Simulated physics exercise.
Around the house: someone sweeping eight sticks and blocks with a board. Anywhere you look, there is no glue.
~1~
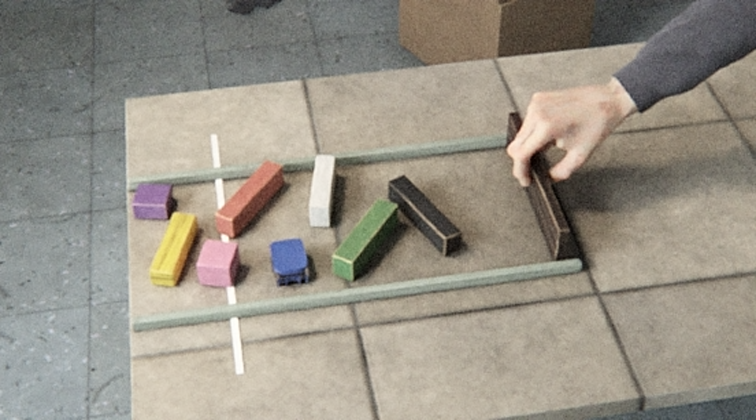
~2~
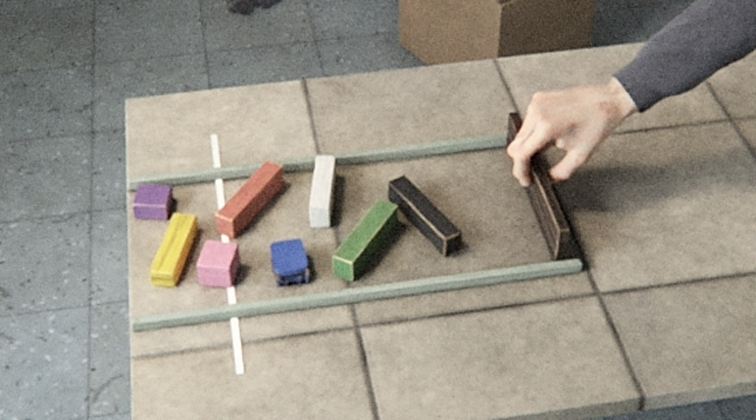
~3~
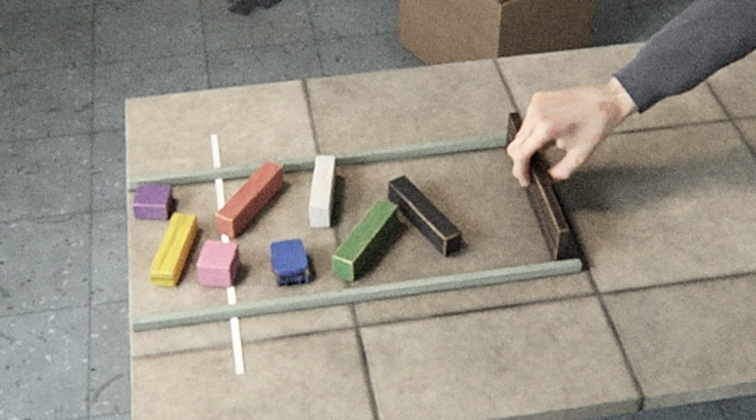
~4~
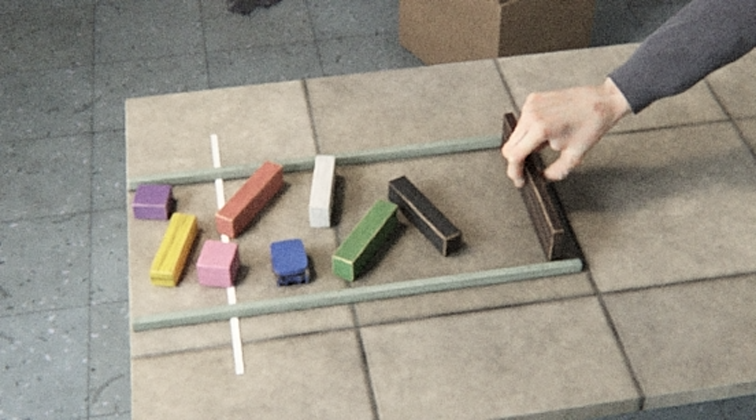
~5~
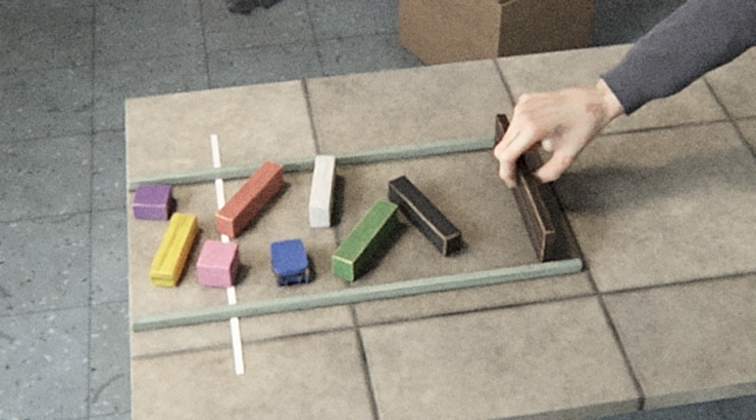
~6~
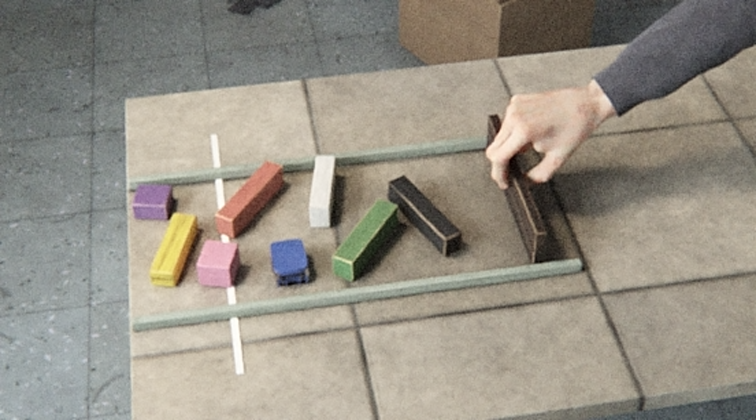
A hand slides a dark board slightly left toward colored blocks and sticks lying still.
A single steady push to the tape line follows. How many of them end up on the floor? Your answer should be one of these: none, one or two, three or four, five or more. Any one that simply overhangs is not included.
The count is one or two.
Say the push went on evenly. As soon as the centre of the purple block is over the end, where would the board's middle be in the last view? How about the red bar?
(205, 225) and (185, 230), roughly.
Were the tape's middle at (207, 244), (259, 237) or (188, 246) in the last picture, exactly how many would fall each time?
Per try in turn: 2, 0, 3.
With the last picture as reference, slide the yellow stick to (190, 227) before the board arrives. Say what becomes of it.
Lab note: It does not drop.
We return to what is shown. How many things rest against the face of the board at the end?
At rest, 2 are in contact.
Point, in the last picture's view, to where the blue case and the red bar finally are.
Look around (168, 280) for the first and around (170, 205) for the second.
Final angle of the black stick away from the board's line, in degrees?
Misalignment: Close to 0°.
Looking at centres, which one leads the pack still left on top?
Closest at the end: The pink block.
A little later, none off yet; purple block at rest near (153, 202); yellow stick at rest near (174, 249); pink block at rest near (219, 264).
When it is over, the number that fall off is one or two; down, yellow stick.
